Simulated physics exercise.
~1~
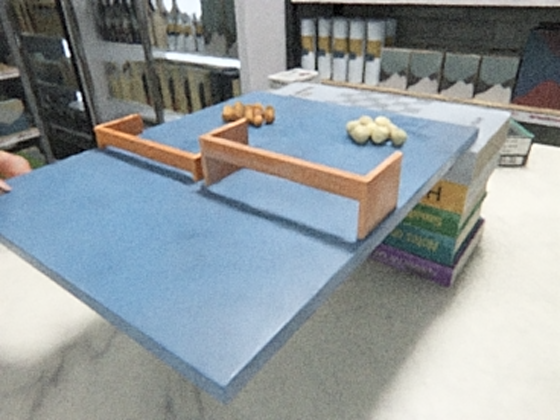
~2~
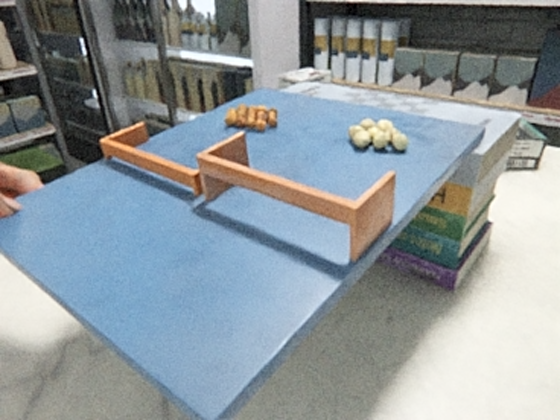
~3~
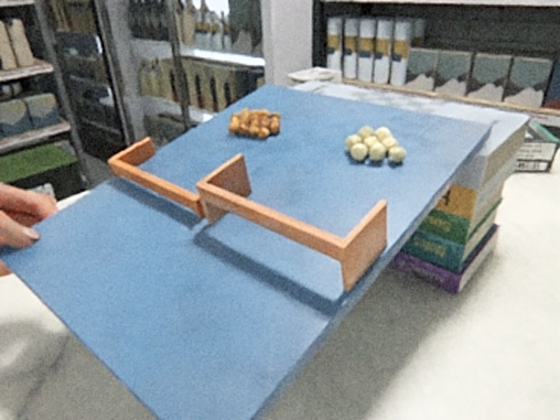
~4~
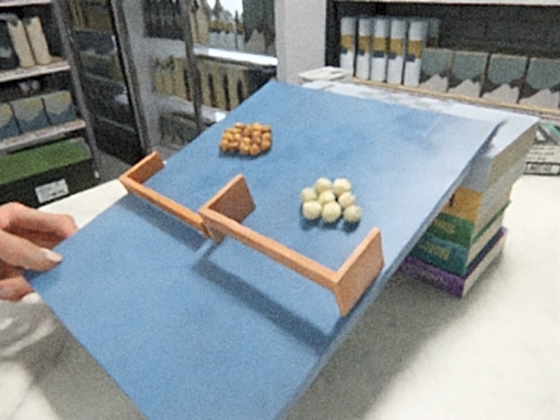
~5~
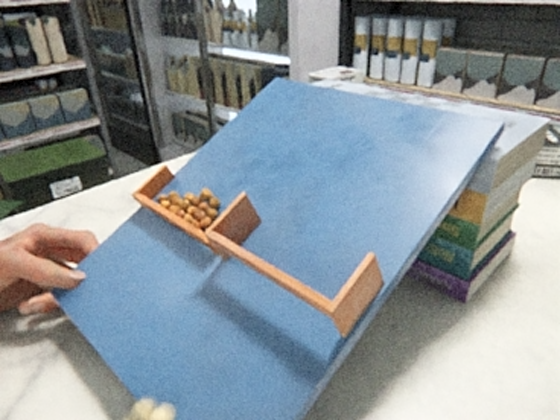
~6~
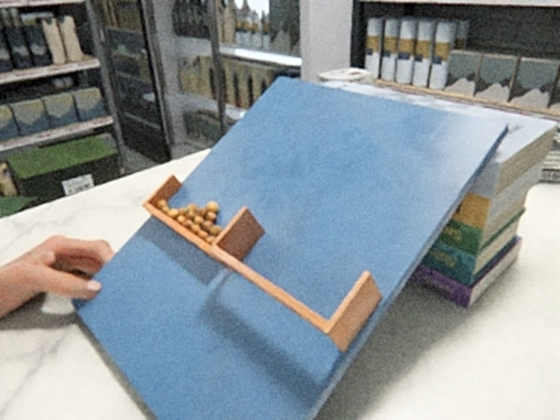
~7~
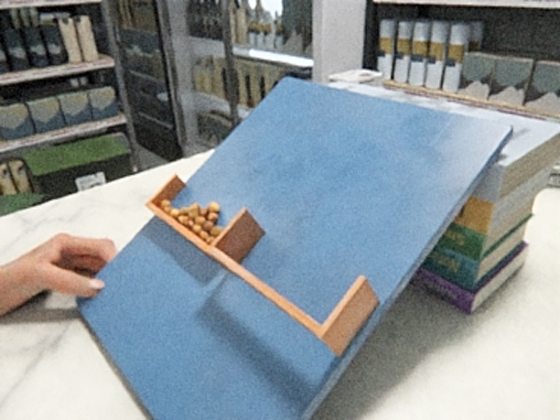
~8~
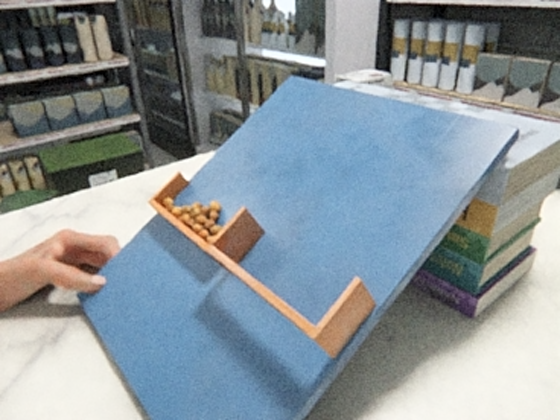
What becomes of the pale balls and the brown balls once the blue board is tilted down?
The pale balls slip under the bar on the right and go down out of view. The brown balls are stopped by the bar on the left and stay gathered behind it.
